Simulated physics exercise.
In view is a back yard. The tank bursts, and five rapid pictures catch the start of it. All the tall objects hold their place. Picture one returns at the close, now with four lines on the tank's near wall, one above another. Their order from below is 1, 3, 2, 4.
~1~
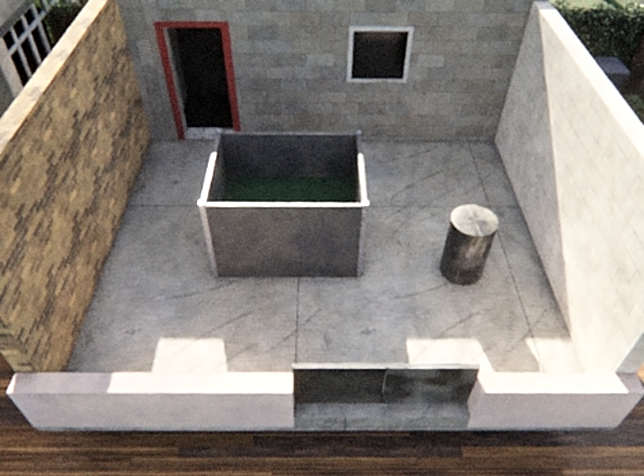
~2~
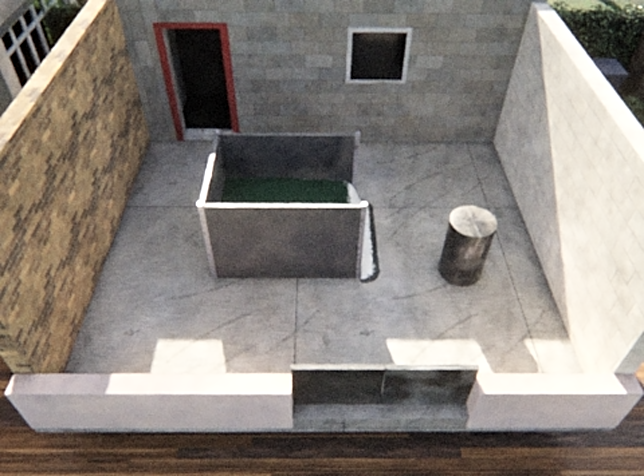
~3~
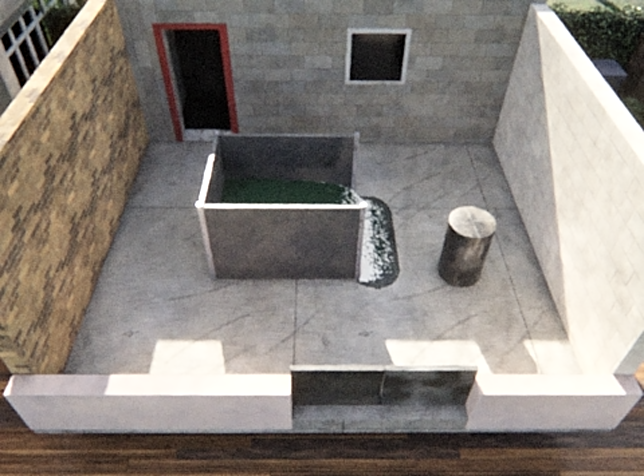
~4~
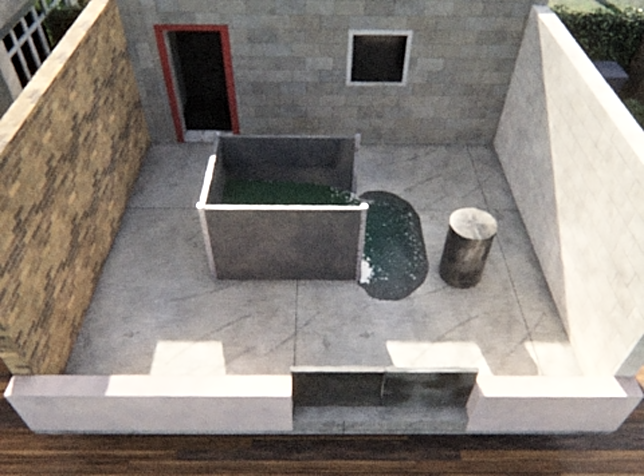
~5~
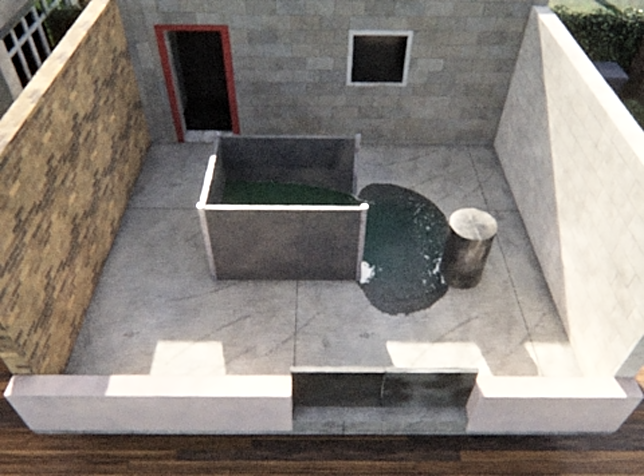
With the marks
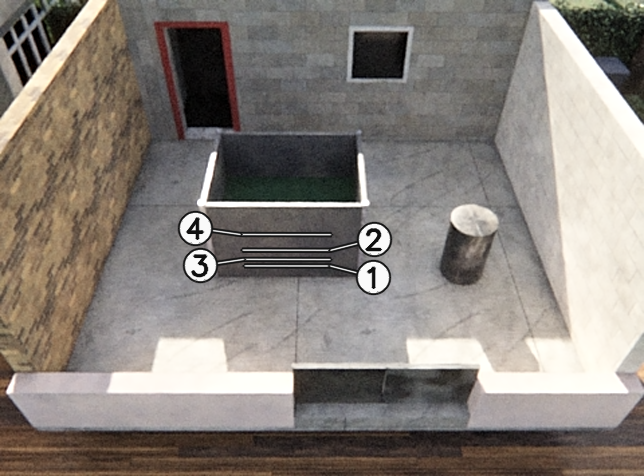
Dark green water sits still in an open-topped gray tank in a walled back yard, then starts to pour out over the tank's right side. It runs down onto the paved ground and spreads rightward in a widening, rounded pool, reaching the short cylinder while the tank and walls stay put.
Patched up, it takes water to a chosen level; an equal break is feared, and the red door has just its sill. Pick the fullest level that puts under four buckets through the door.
Use line 4.
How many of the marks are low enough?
All four.
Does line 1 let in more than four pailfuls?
No, not at all.
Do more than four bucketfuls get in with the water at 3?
No.
In white, 1 at (287, 265); 2 at (286, 250); 3 at (287, 259); 4 at (285, 234); from the bottom up 1, 3, 2, 4.
For line 1, nothing gets over.
For line 2, nothing gets over.
For line 3, nothing gets over.
For line 4, a bucket or two gets in.
